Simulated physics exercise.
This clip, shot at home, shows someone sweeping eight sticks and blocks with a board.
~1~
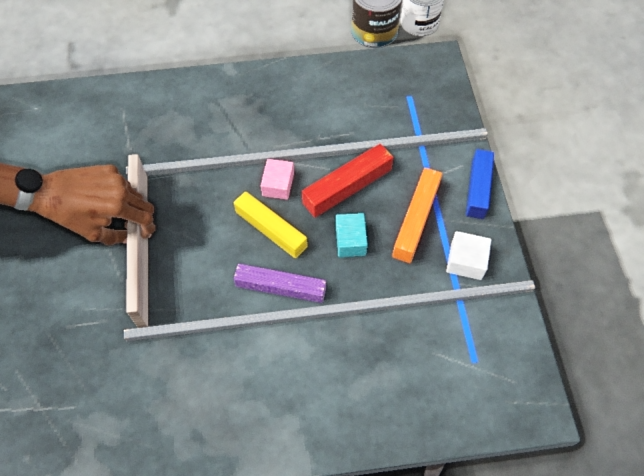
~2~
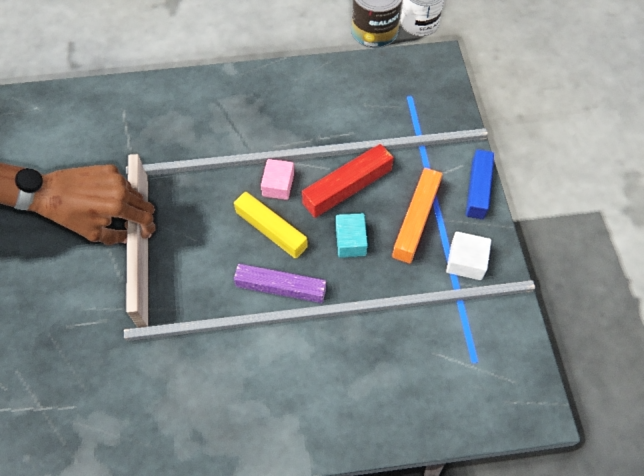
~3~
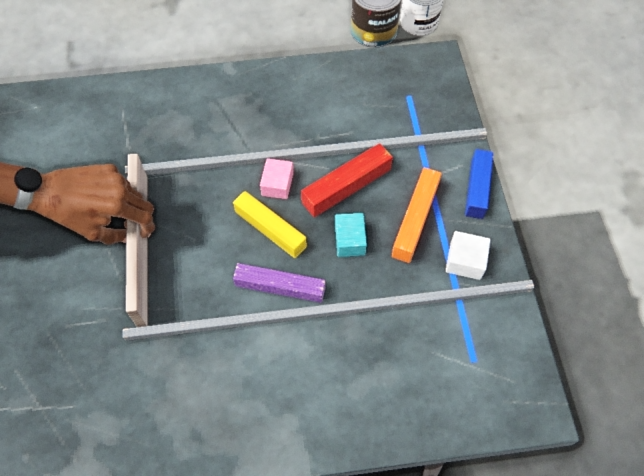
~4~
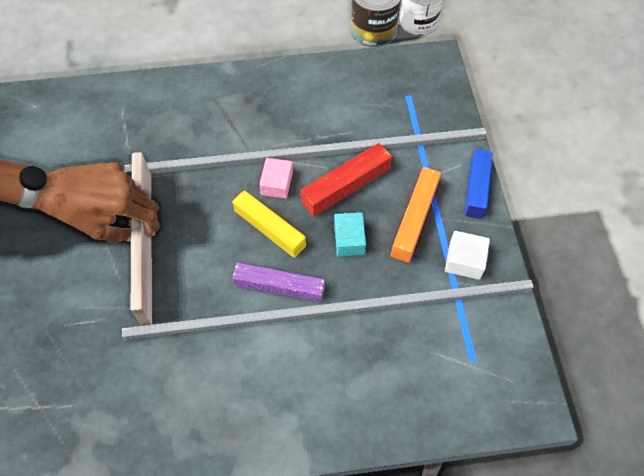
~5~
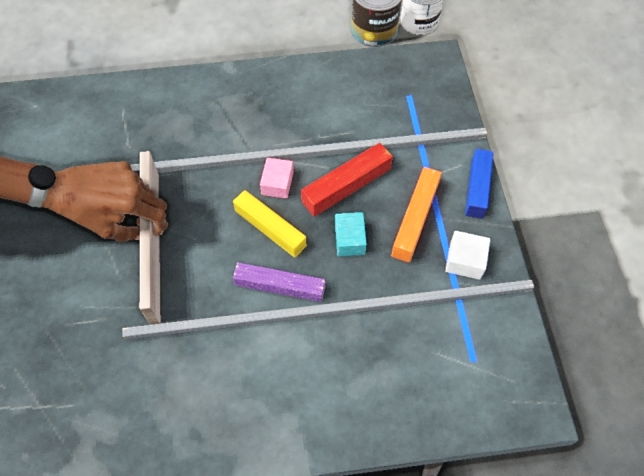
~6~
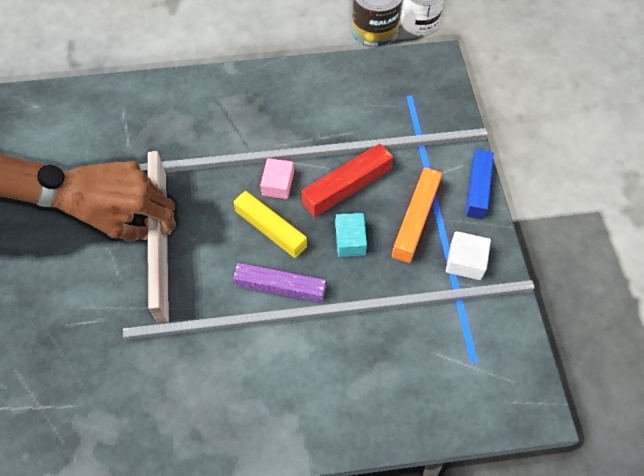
The video shows a hand holding a pale board upright between two rails on a dark tabletop, with eight coloured sticks and blocks lying to its right. The hand slides the board slightly rightward, while the pieces stay still.
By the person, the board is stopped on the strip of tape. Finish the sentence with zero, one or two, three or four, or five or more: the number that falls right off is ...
The number that falls right off is one or two.
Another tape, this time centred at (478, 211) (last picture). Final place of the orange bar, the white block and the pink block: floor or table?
Orange bar: Goes down; white block: Goes down; pink block: Stays in place.
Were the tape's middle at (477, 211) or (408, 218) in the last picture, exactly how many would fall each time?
First try 5, second try 0.
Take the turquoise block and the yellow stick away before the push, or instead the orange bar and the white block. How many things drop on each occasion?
That gives 0 for the first pair taken away and 0 for the second.
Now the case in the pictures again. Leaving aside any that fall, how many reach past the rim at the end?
The number overhanging is 3.
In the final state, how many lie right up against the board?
3 in contact.
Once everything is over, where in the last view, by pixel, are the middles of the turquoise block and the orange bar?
Result: One at about (473, 219), the other at about (501, 211).
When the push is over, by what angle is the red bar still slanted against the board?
Roughly 40°.
Soon after, none off yet; blue stick at rest near (480, 184); white block at rest near (468, 256); orange bar at rest near (417, 214).
Then, none off yet; blue stick moving near (486, 185); white block moved about its own width near (487, 248); orange bar moved a little near (463, 216).
At rest, the number that fall off is one or two; fallen, white block and blue stick.
